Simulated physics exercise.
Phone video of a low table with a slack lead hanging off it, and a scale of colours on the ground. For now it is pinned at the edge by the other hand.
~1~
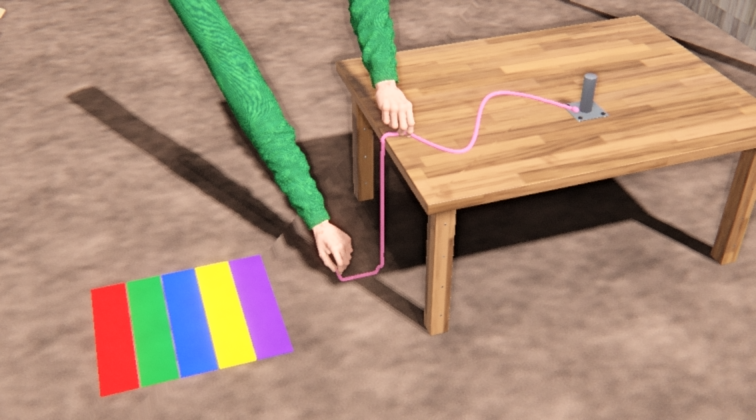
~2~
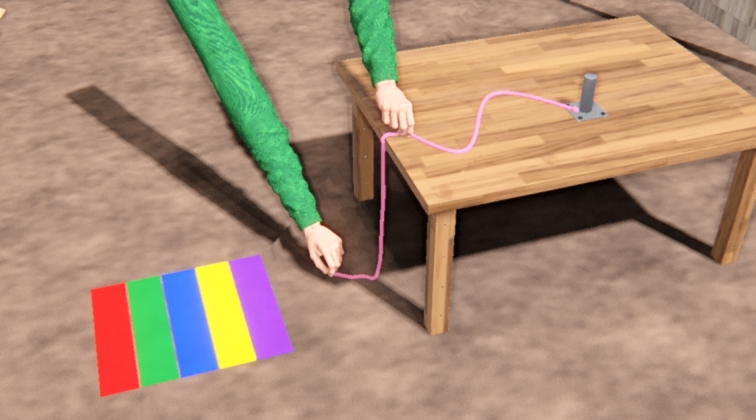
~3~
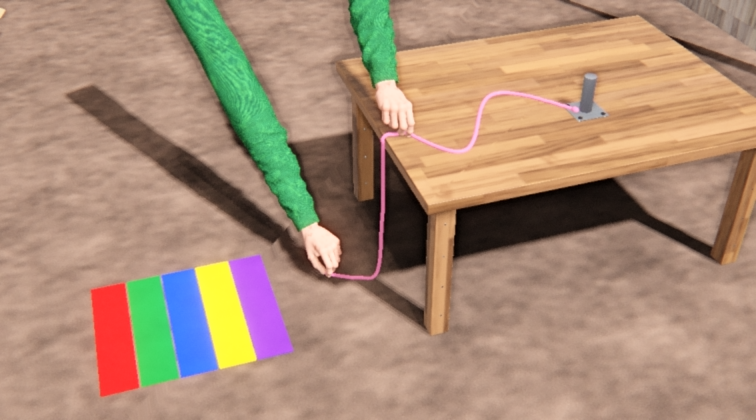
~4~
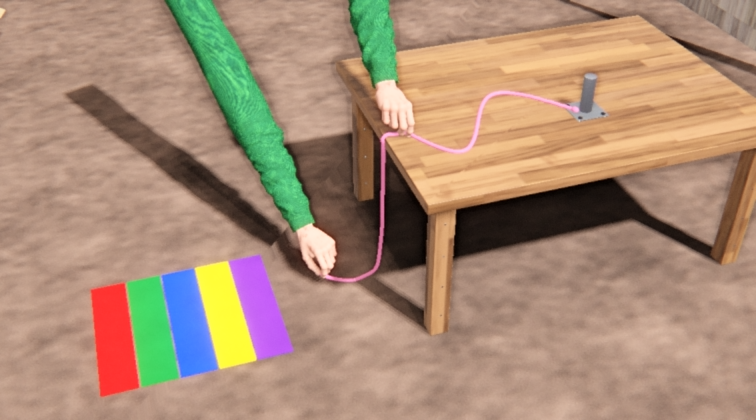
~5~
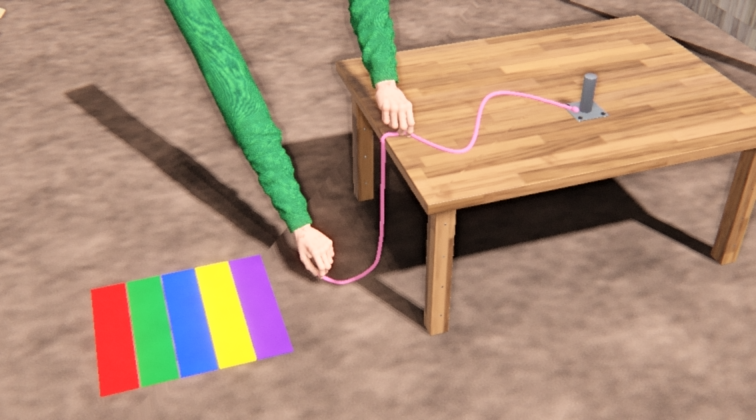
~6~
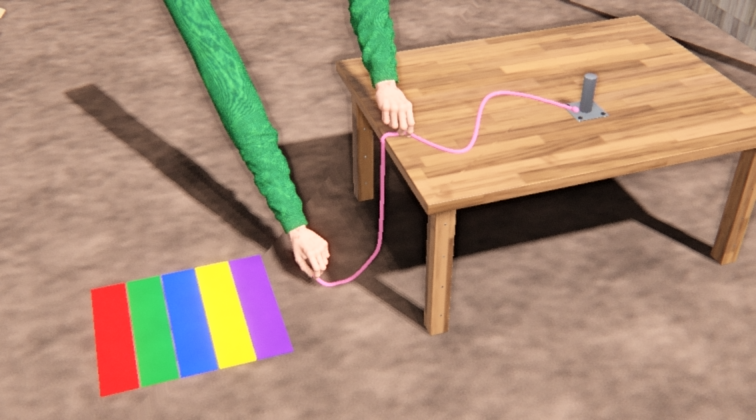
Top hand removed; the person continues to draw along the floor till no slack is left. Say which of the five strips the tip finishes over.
Red.
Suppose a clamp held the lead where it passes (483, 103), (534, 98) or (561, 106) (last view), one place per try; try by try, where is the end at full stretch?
It would sit near (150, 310) the first time, (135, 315) the second and (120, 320) the third.
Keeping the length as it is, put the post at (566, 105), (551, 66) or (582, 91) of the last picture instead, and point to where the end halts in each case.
Try by try: (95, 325), (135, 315) and (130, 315).
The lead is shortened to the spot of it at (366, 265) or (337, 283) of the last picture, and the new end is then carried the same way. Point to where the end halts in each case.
Around (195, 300) for the first cut and around (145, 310) for the second.
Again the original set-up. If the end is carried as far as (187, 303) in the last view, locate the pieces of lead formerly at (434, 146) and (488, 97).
Point one: (376, 179); point two: (484, 125).
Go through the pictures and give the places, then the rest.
The first frame shows end (337, 270); purple (270, 336); yellow (233, 344); blue (196, 353); green (157, 362); red (118, 371).
The second frame shows end (329, 272); lead through (543, 101) (482, 106) (469, 148) (397, 134) (383, 197) (380, 261).
The third frame shows end (326, 273).
The fourth frame shows end (321, 274); lead through (543, 101) (482, 106) (469, 148) (397, 134) (383, 197) (378, 261).
The fifth frame shows end (319, 275).
The sixth frame shows end (314, 276); lead through (543, 101) (482, 106) (469, 148) (397, 134) (382, 197) (371, 260).
Soon after, end near (187, 303); over blue.
After that, end near (138, 314); over green.
At the stop, end near (110, 320); over red. The end stops over the red strip.
